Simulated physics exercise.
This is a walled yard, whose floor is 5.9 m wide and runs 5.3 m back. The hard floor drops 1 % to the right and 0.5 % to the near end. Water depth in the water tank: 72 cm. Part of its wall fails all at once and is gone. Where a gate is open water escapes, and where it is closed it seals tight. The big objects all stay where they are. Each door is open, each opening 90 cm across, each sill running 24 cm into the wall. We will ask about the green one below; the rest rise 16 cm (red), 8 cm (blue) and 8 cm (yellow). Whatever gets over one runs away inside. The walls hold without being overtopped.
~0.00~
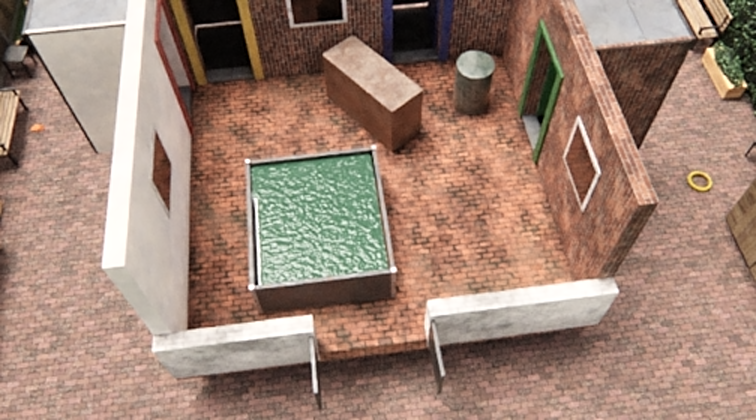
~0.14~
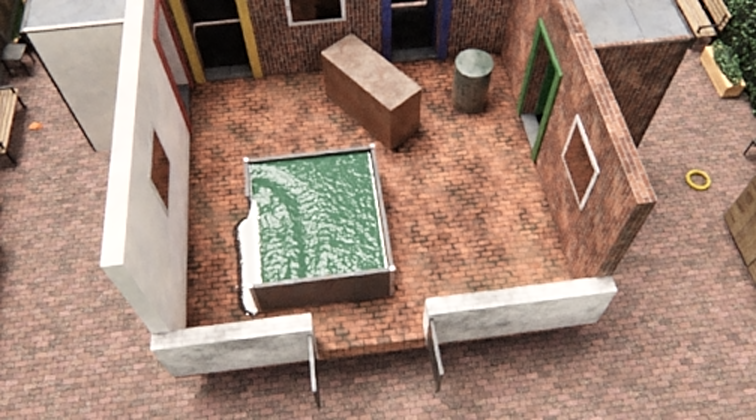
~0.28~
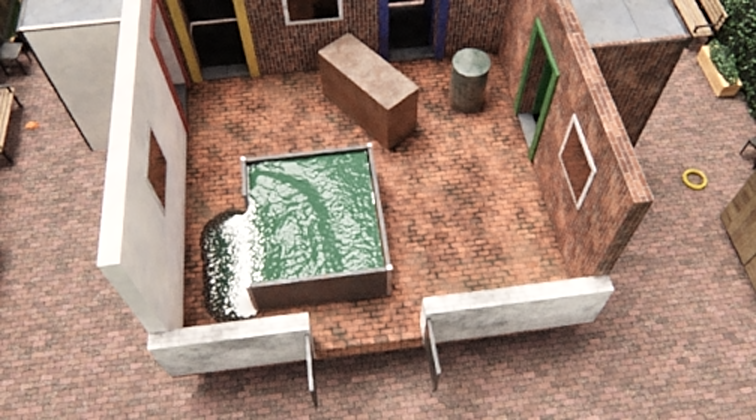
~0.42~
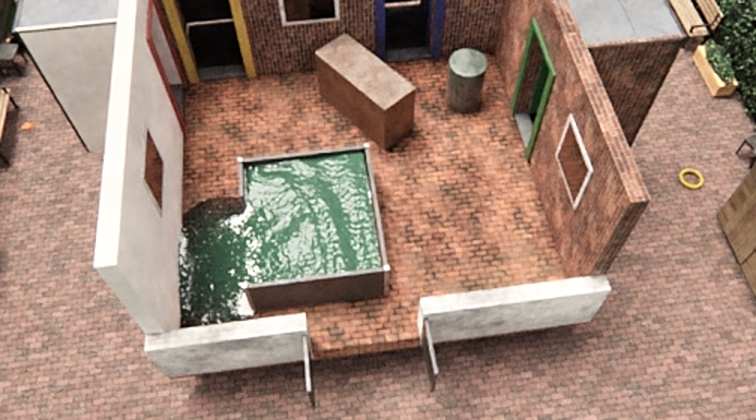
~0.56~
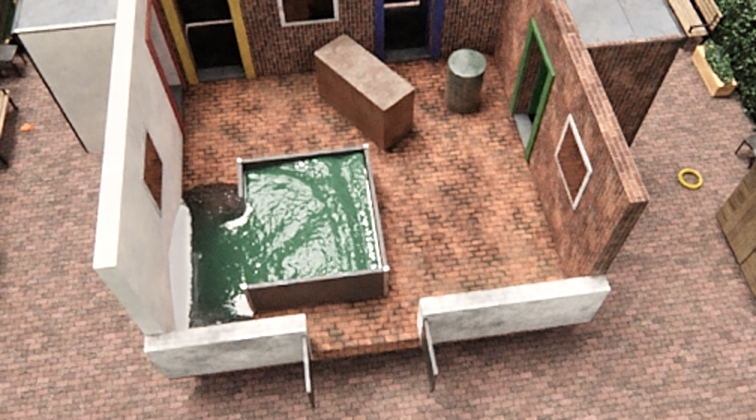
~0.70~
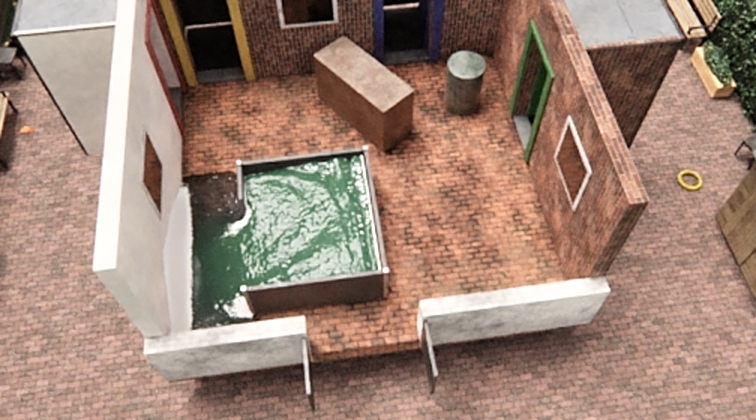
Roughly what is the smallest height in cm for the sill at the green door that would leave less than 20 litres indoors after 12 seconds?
Close to 6.5 cm.
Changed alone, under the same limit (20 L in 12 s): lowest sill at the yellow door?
At the yellow door it takes roughly 20 centimetres.
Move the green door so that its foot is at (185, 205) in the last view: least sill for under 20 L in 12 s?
About 19 cm.
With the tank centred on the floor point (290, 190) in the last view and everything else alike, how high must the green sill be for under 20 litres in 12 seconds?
New minimum height: Approx. 8.5 cm.
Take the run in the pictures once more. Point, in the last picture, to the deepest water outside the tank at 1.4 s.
(180, 344).
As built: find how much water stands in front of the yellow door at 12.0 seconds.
Lab note: Depth approx. 8.0 cm.
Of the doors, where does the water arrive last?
Last in order comes the green door.
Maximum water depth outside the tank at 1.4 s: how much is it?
I'd put it near 72 cm.
After 1.4 s water covers 20 % of the floor, deepest (72 cm) near (180, 344); it has not reached the green door.
After 3.0 s water covers 55 % of the floor, deepest (32 cm) near (180, 355); it has not reached the green door.
After 12.0 s water covers 95 % of the floor, deepest (12 cm) near (437, 322); 10 cm at the green door, 27 litres in over its 6 cm sill.
At the green door as built, the water arrived by 3.9 s and peaked near 10 cm at 8.6 s.
Run again over the same 12 s with other heights there, 28 litres in over 6 cm, 12 litres over 7.5 cm. The limit of 20 litres is kept from about 6.5 cm up.
